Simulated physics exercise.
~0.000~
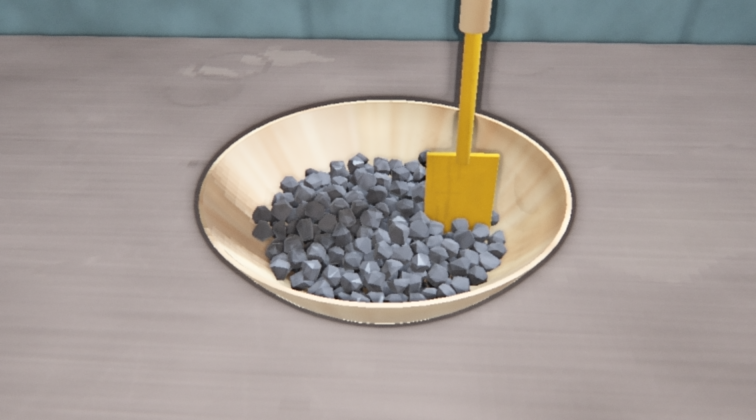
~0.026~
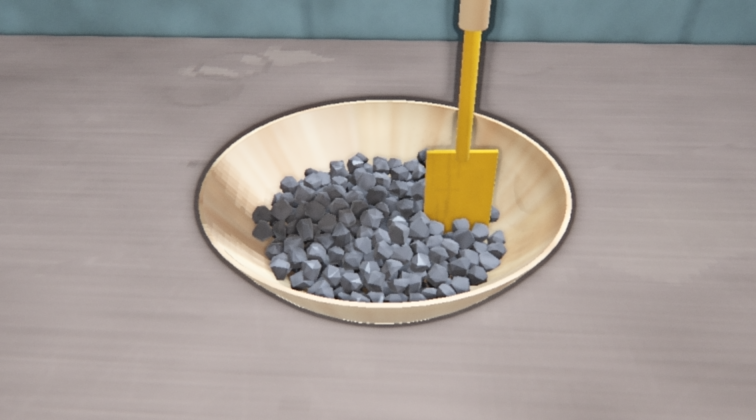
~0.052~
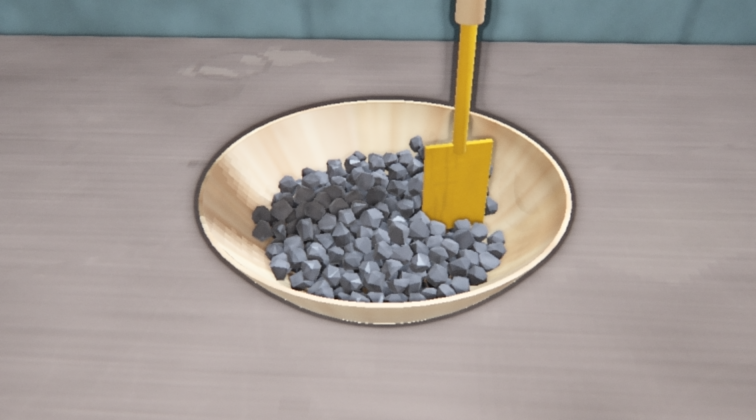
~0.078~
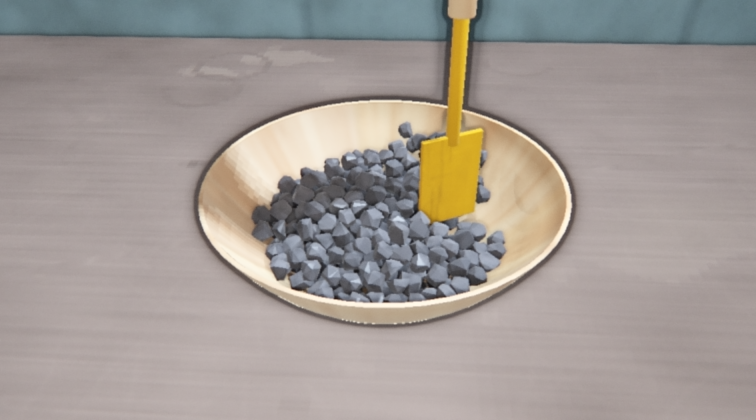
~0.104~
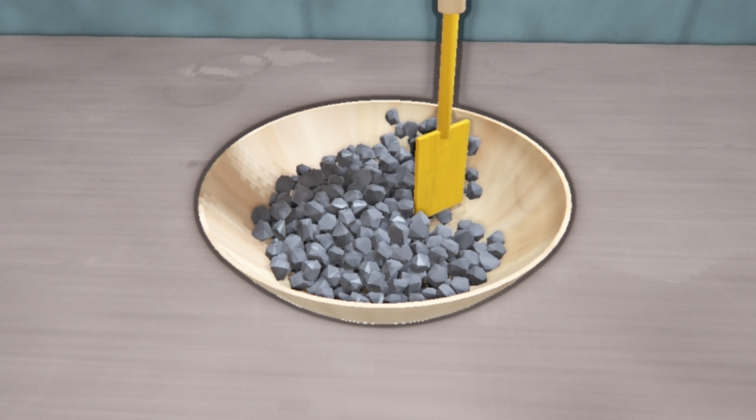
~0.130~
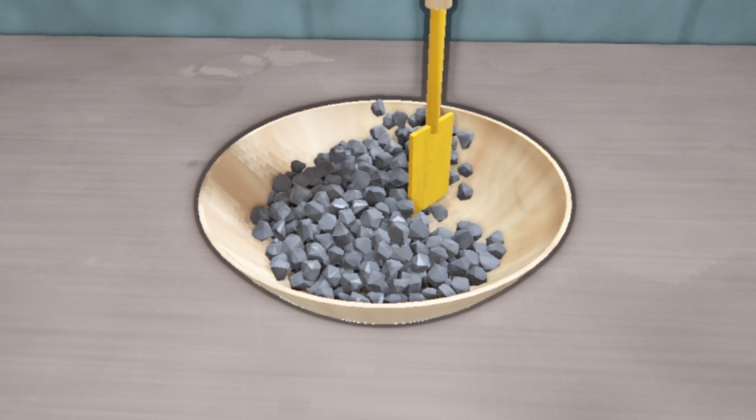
At the start, a yellow paddle stands upright among grey pebbles on the right side of a pale wooden bowl, barely moving. It then sweeps toward the back of the bowl and slightly left, turning as it goes, pushing pebbles up against the rear wall and leaving a bare patch behind it.
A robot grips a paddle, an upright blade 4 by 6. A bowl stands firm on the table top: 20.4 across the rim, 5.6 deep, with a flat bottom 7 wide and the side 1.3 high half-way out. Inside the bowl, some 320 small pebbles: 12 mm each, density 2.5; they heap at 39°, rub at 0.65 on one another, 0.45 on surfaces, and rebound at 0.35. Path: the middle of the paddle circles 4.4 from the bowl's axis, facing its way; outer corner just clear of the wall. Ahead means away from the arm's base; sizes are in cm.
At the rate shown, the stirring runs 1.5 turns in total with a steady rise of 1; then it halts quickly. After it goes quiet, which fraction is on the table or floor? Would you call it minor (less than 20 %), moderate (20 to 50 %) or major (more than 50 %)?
I would call it minor.
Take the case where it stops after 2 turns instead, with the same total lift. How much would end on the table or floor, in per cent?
Close to 10 in a hundred.
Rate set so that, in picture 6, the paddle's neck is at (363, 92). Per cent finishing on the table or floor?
I'd say near 40 per cent.
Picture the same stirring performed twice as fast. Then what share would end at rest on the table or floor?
Then roughly 35 %.
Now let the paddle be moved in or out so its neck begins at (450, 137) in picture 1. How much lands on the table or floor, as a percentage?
About 5 %.
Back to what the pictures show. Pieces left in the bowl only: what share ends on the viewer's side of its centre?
Roughly 60 per cent.
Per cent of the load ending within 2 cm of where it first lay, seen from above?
I'd guess close to 5 percent of the load.
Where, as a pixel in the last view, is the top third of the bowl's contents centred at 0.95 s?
Roughly pixel (374, 137).
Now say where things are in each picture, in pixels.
The paddle neck at (465, 130), 0° round; upper third of the load around (375, 211), from x 260 to 495, top at y 160; 321 in the bowl, in the first frame.
The paddle neck at (465, 127), 4° round; upper third of the load around (375, 210), from x 260 to 495, top at y 155, in the second frame.
The paddle neck at (461, 120), 15° round; upper third of the load around (378, 200), from x 260 to 495, top at y 145, in the third frame.
The paddle neck at (454, 113), 27° round; upper third of the load around (378, 194), from x 260 to 495, top at y 130, in the fourth frame.
The paddle neck at (445, 106), 39° round; upper third of the load around (380, 183), from x 260 to 495, top at y 115, in the fifth frame.
The paddle neck at (434, 101), 51° round; upper third of the load around (378, 175), from x 260 to 495, top at y 110; 321 in the bowl, in the sixth frame.
After 0.54 s, 243° round, highest piece 7 above the table; 315 in the bowl, 6 on the table or floor.
After 0.95 s, 75° round, highest piece 8 above the table; 294 in the bowl, 23 on the table or floor, 4 in flight or on the tool.
After 1.35 s, 180° round, highest piece 6 above the table; 276 in the bowl, 45 on the table or floor.
After 2.05 s, 180° round, highest piece 6 above the table; 276 in the bowl, 45 on the table or floor.
In the end, 276 in the bowl, 45 on the table or floor. That is 14 % on the table or floor.
